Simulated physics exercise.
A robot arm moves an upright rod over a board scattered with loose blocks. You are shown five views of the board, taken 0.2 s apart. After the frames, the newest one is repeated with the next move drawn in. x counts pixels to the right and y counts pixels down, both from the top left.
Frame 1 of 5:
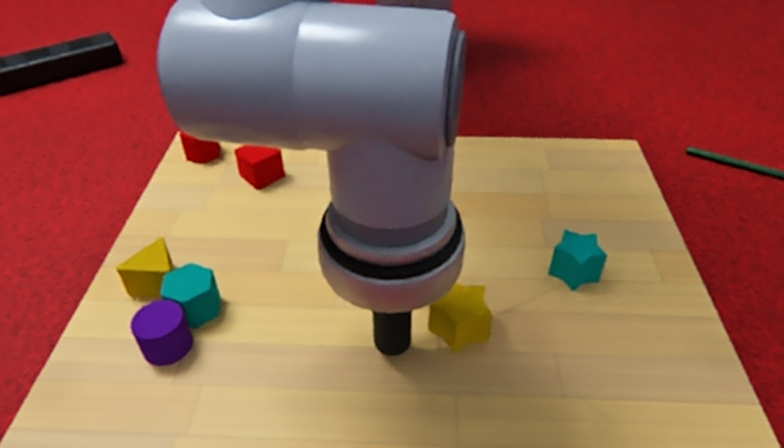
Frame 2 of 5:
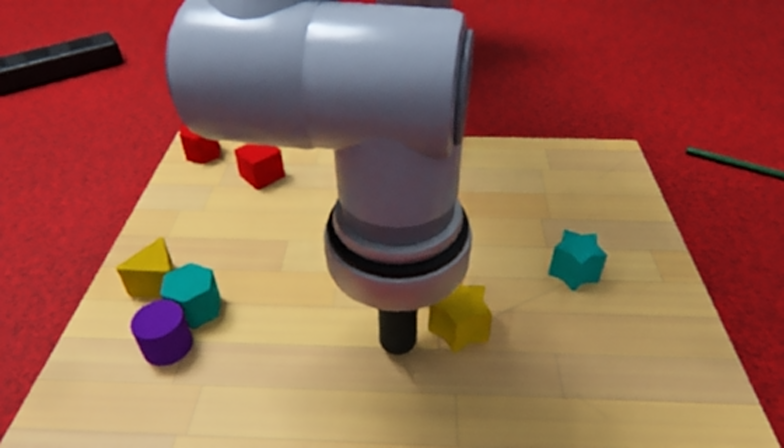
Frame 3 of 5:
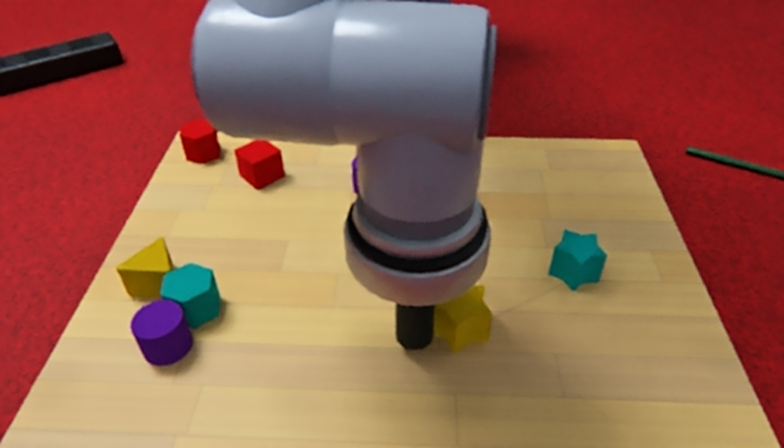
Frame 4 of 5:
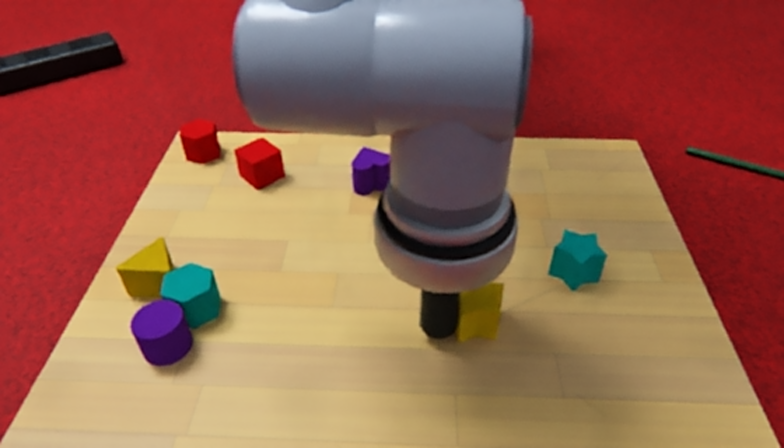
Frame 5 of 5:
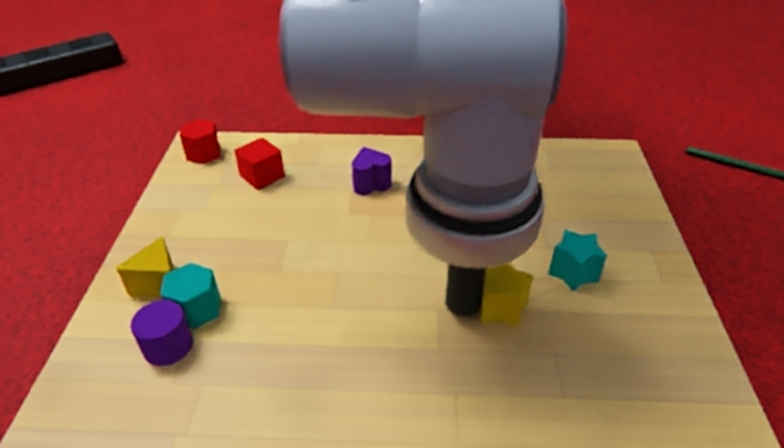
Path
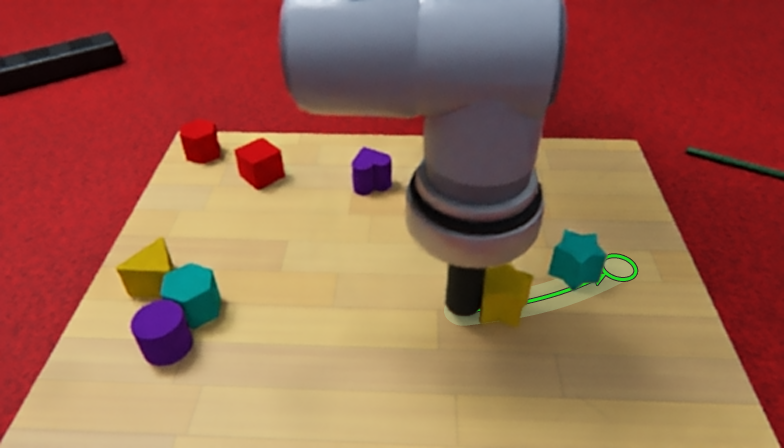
To begin with, a robot arm holds a dark upright rod just left of a yellow star-shaped block on a wooden board scattered with colourful blocks. The rod moves right to meet the yellow block, then pushes it a short way right and slightly up, nearer the turquoise star.
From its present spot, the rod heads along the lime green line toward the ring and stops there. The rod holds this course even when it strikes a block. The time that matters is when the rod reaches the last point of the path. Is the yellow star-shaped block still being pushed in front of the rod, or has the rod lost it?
The rod still has the yellow star-shaped block in front of it when the path ends.
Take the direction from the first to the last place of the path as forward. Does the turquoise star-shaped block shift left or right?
The shift is to the left of that direction.
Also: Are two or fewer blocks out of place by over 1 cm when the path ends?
The answer is yes.
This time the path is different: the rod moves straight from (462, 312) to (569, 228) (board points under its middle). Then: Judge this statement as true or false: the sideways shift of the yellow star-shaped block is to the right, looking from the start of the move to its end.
The statement is true.
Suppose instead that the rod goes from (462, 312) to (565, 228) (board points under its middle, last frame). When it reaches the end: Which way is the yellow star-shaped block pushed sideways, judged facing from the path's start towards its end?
Out to the right.
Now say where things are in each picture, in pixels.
Rod tip (392, 341); block tops, yellow star-shaped block (462, 300); turquoise star-shaped block (581, 245), in the first frame.
Rod (398, 340); blocks unchanged, in the second frame.
Rod (414, 335); blocks unchanged, in the third frame.
Rod (438, 324); yellow star-shaped block (476, 293), in the fourth frame.
Rod (463, 303); yellow star-shaped block (503, 278); turquoise star-shaped block (581, 245), in the fifth frame.
Path on the board, from (462, 312) over (548, 296) to (619, 267).
On the path given first. One third of the way, rod (523, 294); yellow star-shaped block (564, 270); turquoise star-shaped block (584, 243).
Two thirds of the way, rod (577, 279); yellow star-shaped block (618, 255); turquoise star-shaped block (617, 224), turned 25° anticlockwise.
At the end, rod (622, 259); yellow star-shaped block (667, 244), turned 20° clockwise; turquoise star-shaped block (630, 213), turned 95° anticlockwise.
